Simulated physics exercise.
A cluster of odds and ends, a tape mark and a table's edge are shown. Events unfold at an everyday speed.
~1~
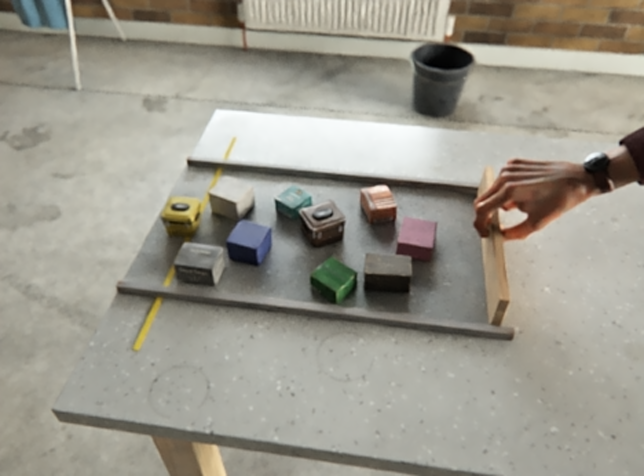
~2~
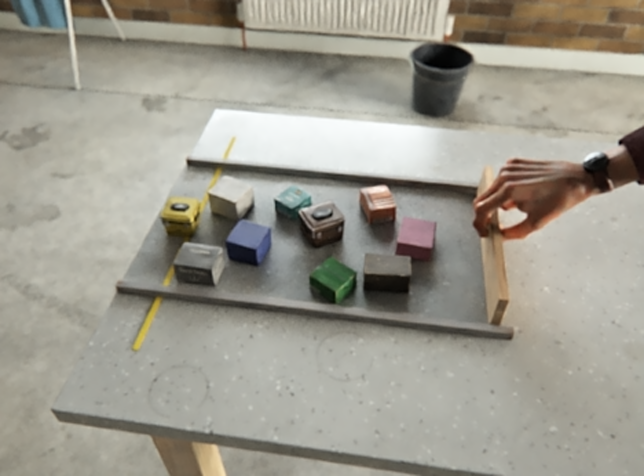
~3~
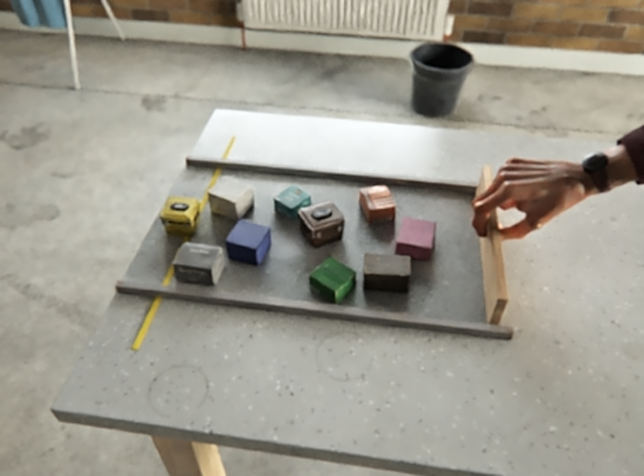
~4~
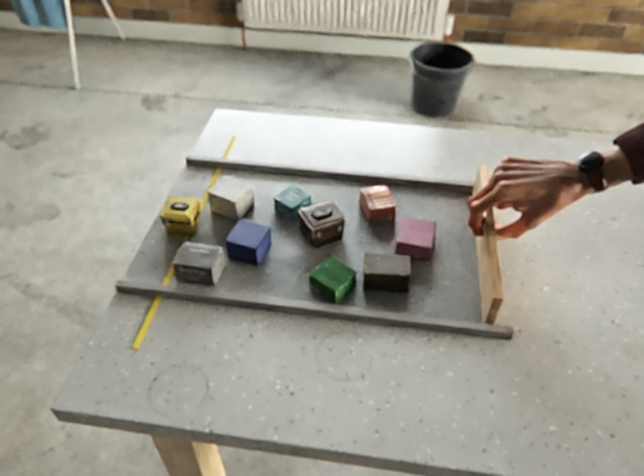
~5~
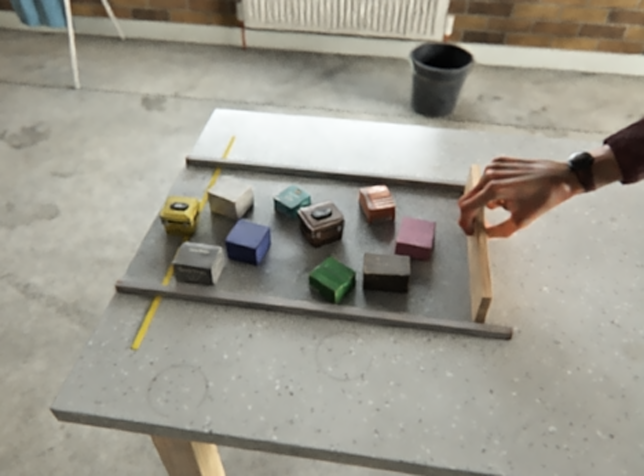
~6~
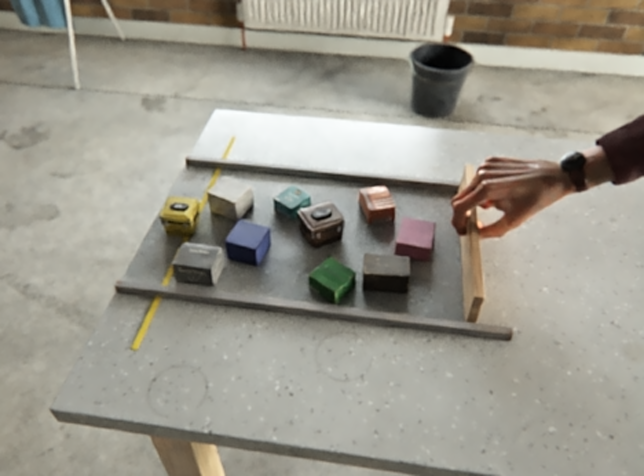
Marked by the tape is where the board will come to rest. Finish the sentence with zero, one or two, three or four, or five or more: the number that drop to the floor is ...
The number that drop to the floor is five or more.
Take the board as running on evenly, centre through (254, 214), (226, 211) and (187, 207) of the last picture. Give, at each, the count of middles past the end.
0, 3 and 7.
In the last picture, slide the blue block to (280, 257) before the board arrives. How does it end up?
From that start the object does not stay.
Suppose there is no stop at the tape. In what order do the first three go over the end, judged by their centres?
They are the grey box, then the yellow case, then the white block.
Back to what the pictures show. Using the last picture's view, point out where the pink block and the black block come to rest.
Near (177, 215) and (155, 246).
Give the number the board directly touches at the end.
Count recorded: 3.
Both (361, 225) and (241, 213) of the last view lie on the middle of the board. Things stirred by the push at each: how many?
Well, it's 5 at the first one and 10 at the second.
Early on, none off yet; yellow case at rest near (182, 216); grey box at rest near (199, 264); white block at rest near (231, 199).
A while later, none off yet; yellow case at rest near (182, 216); grey box moving near (194, 263); white block moving near (227, 198).
Further along, none off yet; yellow case travelled about its own width near (154, 213); grey box travelled well along near (122, 257); white block travelled well along near (173, 184).
Finally, the number that fall off is five or more; lost, green box, brown case, turquoise box, blue block, white block, grey box and yellow case.
